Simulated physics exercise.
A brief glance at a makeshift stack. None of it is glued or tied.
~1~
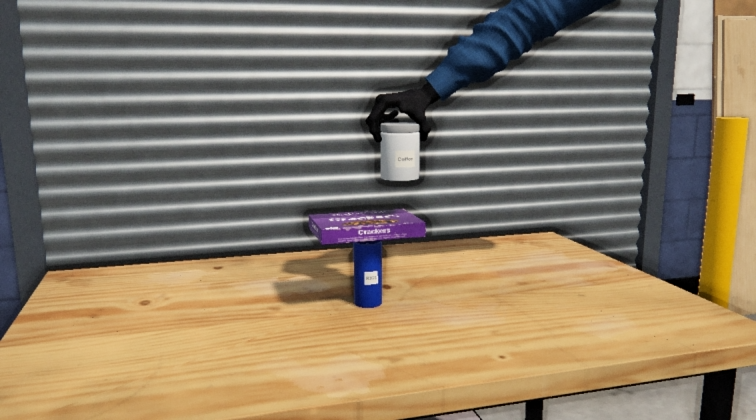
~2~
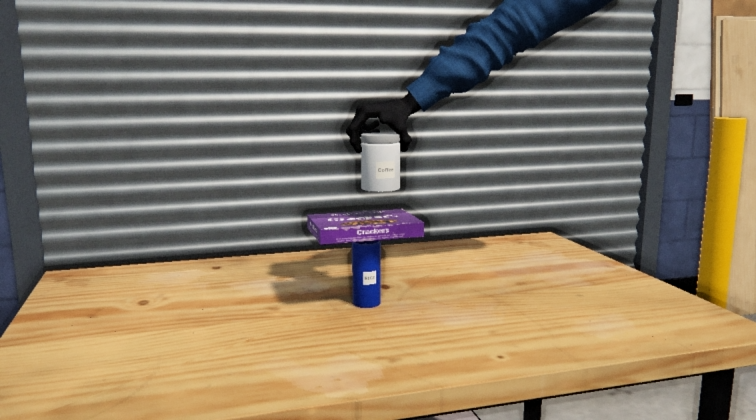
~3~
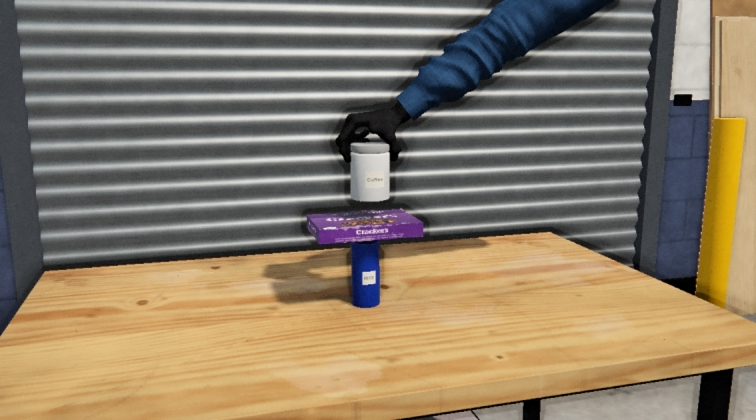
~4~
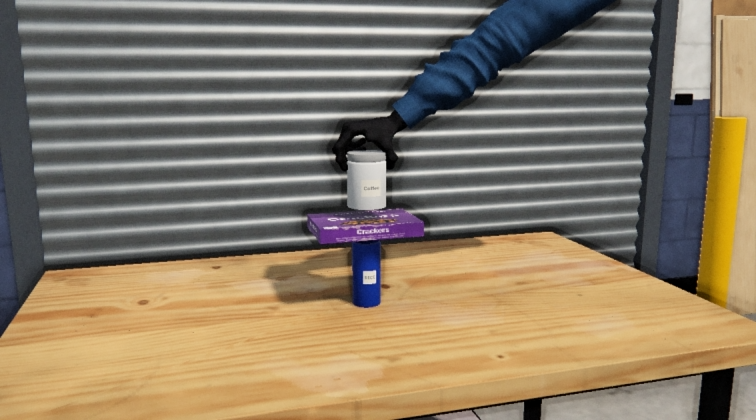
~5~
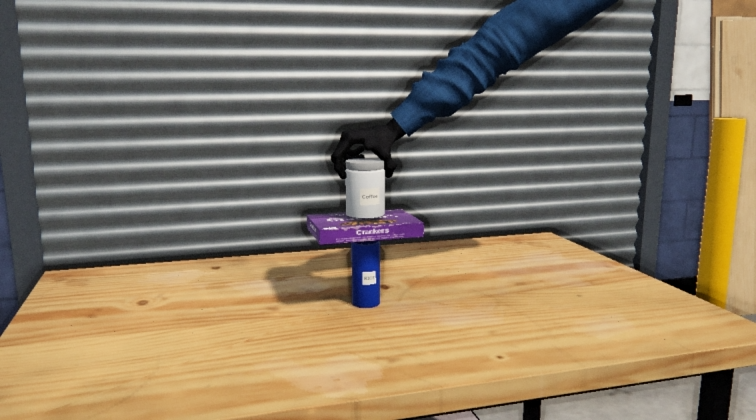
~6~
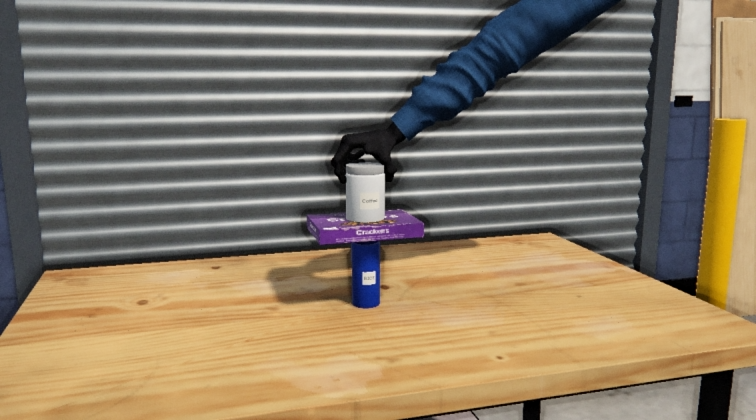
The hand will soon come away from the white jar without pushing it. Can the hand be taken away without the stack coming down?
Yes.
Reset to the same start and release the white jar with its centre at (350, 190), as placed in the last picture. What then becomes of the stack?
The stack then stays standing.
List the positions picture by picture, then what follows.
Coming down; white jar (400, 151); blue jar (368, 269), in the first picture.
Coming down; white jar (381, 161); blue jar (366, 269), in the second picture.
Coming down; white jar (370, 171); blue jar (366, 269), in the third picture.
Coming down; white jar (367, 180); blue jar (366, 268), in the fourth picture.
Coming down; white jar (365, 187); blue jar (366, 269), in the fifth picture.
In place under the hand; white jar (365, 192); blue jar (366, 269), in the sixth picture.
Then, 0.50 s after the last picture, nothing has stirred.
Then, 1.30 s after the last picture, white jar resting near (365, 192).
At rest, all 3 in place. Seen from the same camera at the end, white jar near (365, 192). The stack keeps its balance.
